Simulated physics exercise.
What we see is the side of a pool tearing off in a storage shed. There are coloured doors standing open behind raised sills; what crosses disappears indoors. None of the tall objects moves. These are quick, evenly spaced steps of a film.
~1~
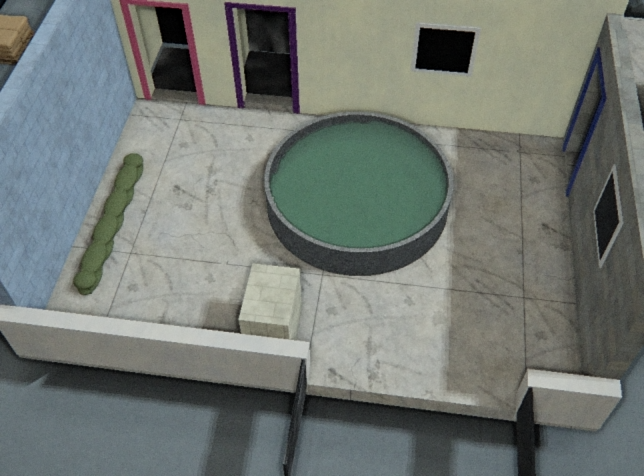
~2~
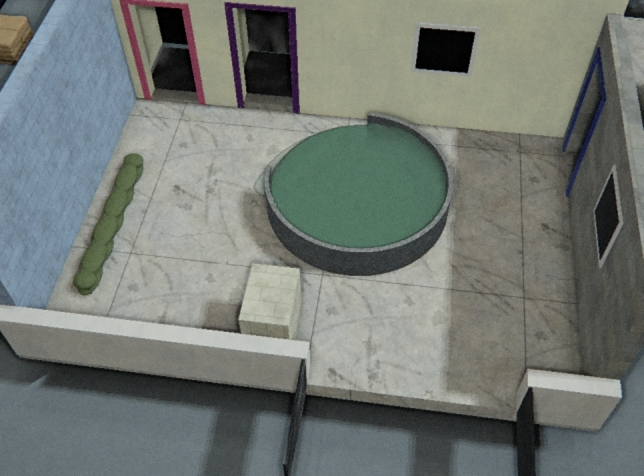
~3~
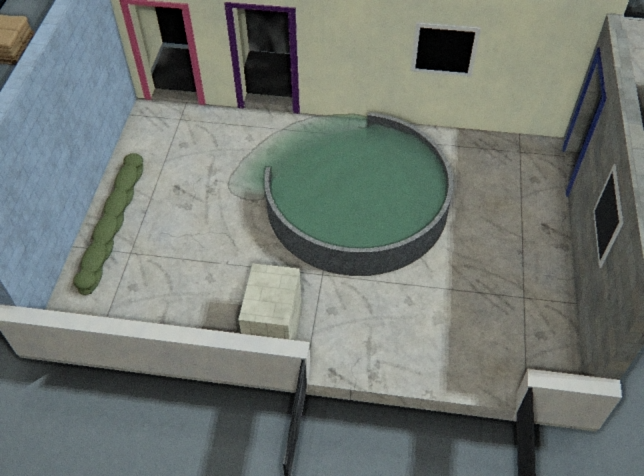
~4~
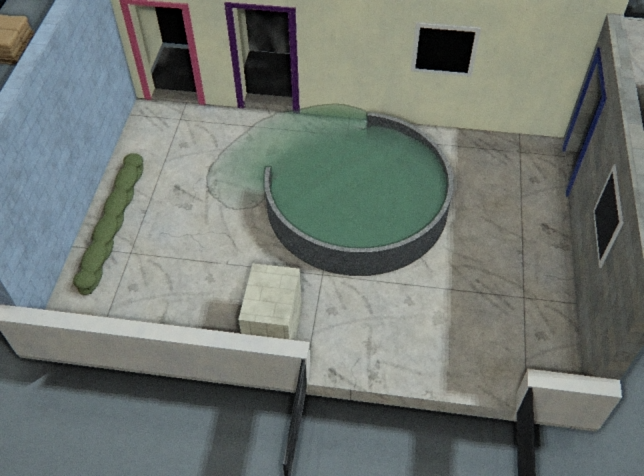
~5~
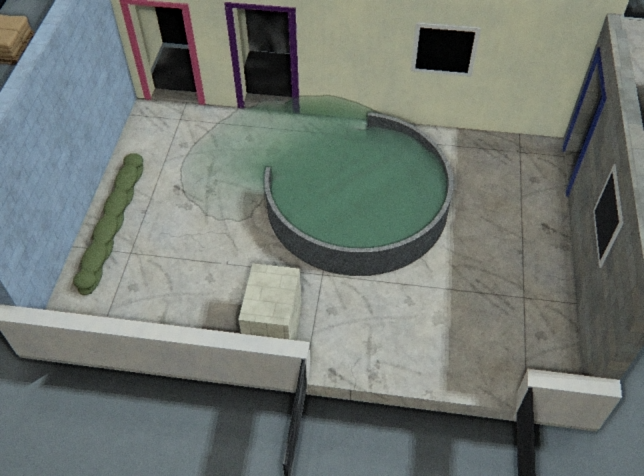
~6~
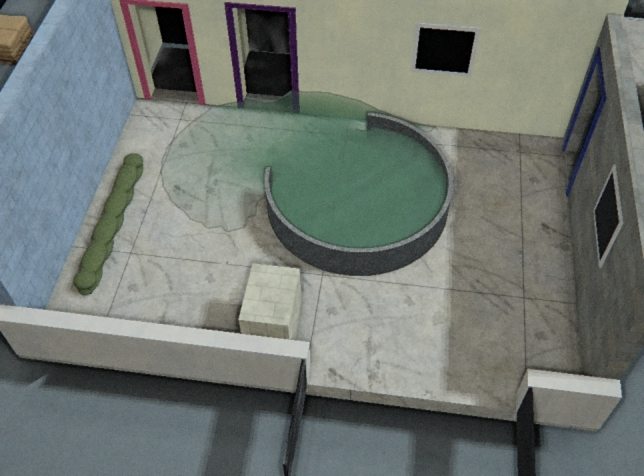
A round, dark-rimmed pool of green water stands in a pale stone-floored, walled space, seen from high above by a still camera. A pink-framed and a purple-framed doorway open in the cream back wall, with a green bolster-like shape at left, a pale block in front and a blue-framed doorway at right. The pool's upper-left side disappears, and water pours out, spreading leftward across the floor in a thin green sheet.
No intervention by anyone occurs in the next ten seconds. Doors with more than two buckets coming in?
Blue door: Over two; purple door: Over two; pink door: Over two.
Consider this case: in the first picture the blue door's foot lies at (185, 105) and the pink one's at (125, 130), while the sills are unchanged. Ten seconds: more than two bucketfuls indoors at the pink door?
As it turns out, the pink door spills past.
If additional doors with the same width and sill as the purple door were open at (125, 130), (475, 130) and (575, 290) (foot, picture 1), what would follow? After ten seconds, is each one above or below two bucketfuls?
First ends up above, second ends up below, third ends up below.
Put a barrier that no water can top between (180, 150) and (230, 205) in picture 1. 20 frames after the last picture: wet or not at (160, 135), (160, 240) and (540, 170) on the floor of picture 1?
The first spot is swamped, the second untouched, the third swamped.
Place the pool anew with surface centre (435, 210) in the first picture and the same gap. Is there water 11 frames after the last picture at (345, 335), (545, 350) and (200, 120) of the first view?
In that order: No water, no water, under water.
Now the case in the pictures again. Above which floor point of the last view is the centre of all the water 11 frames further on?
Somewhere around (300, 171) in the last view.
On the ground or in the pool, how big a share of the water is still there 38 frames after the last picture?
My reckoning gives about 82 %.
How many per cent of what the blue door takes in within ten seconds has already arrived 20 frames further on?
15 %.
A moment on, water covers 25 % of the floor; the blue door not reached, the purple door under two buckets in, the pink door under two buckets in.
Next, water covers 30 % of the floor; the blue door not reached, the purple door over two buckets in, the pink door over two buckets in.
Then, water covers 45 % of the floor; the blue door under two buckets in, the purple door far over two buckets in, the pink door far over two buckets in.
Later, water covers 70 % of the floor; the blue door over two buckets in, the purple door far over two buckets in, the pink door far over two buckets in.
In the end, water covers 95 % of the floor; the blue door over two buckets in, the purple door far over two buckets in, the pink door far over two buckets in.
